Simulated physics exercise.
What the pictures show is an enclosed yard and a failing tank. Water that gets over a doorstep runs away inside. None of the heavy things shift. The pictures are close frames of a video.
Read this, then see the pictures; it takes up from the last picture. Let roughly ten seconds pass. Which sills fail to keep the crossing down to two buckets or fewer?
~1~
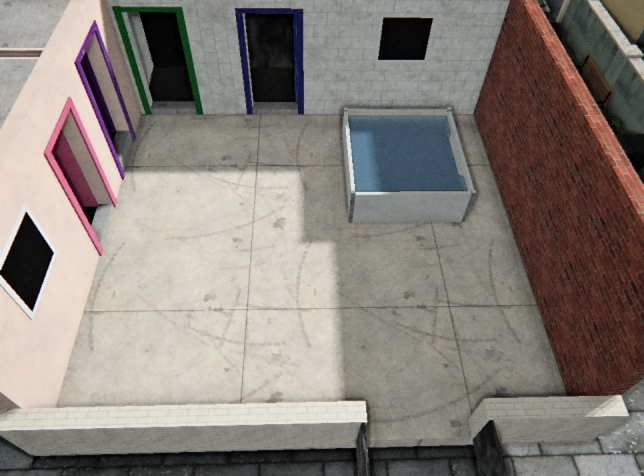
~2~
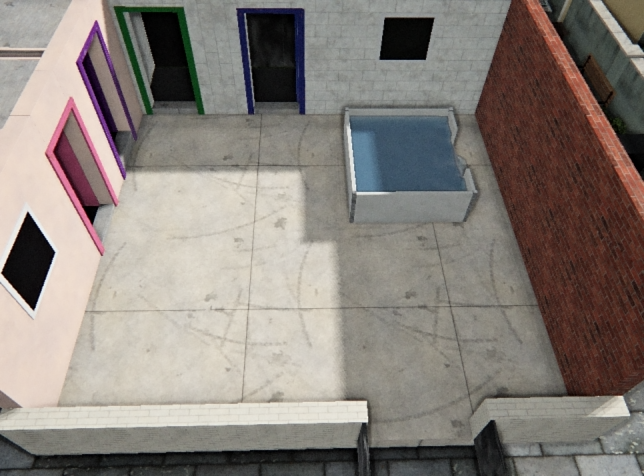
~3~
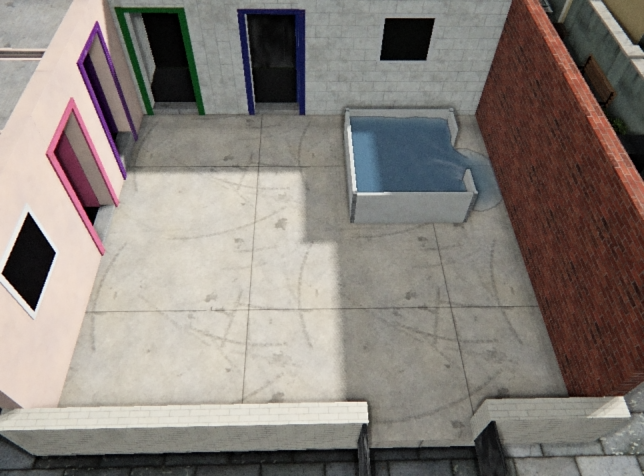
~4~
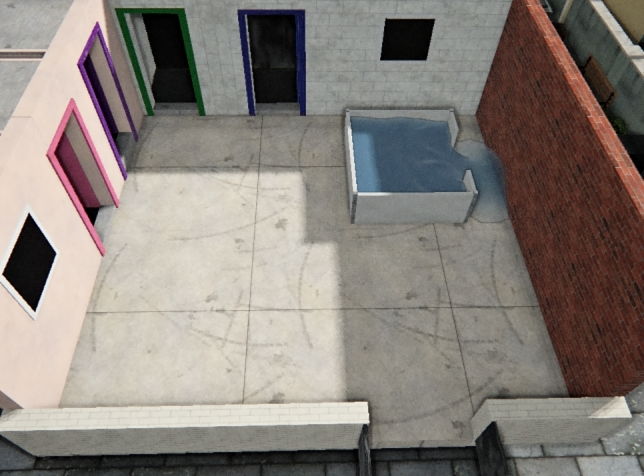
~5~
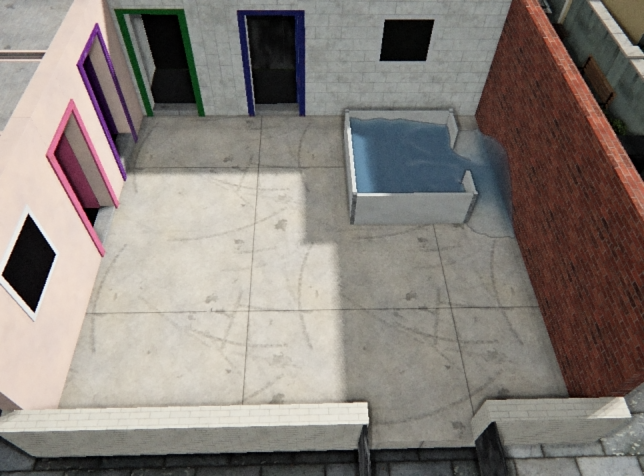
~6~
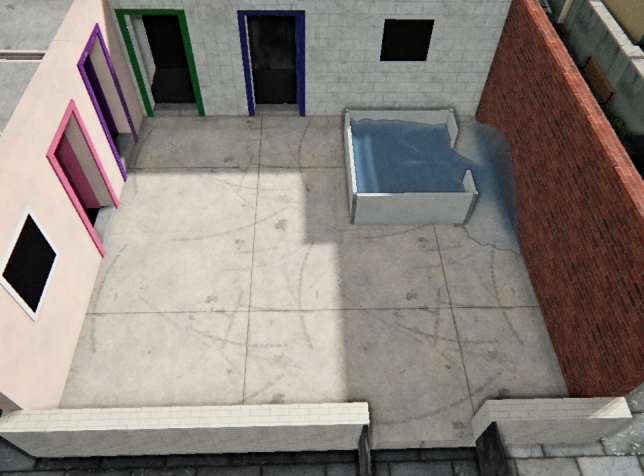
My prediction: The green door does not go over two buckets; the purple door does not go over two buckets; the blue door does not go over two buckets; the pink door does not go over two buckets.
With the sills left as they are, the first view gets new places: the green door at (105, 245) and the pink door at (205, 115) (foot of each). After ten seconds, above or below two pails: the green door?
In short: The green door holds.
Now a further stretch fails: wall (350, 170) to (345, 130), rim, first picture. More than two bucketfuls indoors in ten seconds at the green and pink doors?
The green door exceeds the limit, the pink door exceeds the limit.
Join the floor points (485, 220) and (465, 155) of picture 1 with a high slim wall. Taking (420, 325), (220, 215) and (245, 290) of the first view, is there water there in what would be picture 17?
Taking the points in order, they are inundated, high and dry and high and dry.
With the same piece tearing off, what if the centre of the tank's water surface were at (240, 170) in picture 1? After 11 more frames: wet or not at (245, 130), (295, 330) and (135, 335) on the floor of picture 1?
As listed: Free of water, dry, free of water.
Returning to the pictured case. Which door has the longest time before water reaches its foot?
The pink door.
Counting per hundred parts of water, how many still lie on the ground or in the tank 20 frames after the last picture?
My estimate is some 96 percent.
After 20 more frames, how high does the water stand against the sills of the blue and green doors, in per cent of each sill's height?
Readings, in sequence: 100 percent and 30 percent.
A moment on, water covers 15 % of the floor; the green door not reached, the purple door not reached, the blue door not reached, the pink door not reached.
Next, water covers 30 % of the floor; the green door not reached, the purple door not reached, the blue door wet at the sill, nothing in, the pink door not reached.
Then, water covers 45 % of the floor; the green door wet at the sill, nothing in, the purple door not reached, the blue door wet at the sill, nothing in, the pink door not reached.
Later, water covers 70 % of the floor; the green door under two buckets in, the purple door wet at the sill, nothing in, the blue door wet at the sill, nothing in, the pink door wet at the sill, nothing in.
In the end, water covers 90 % of the floor; the green door under two buckets in, the purple door wet at the sill, nothing in, the blue door wet at the sill, nothing in, the pink door wet at the sill, nothing in.
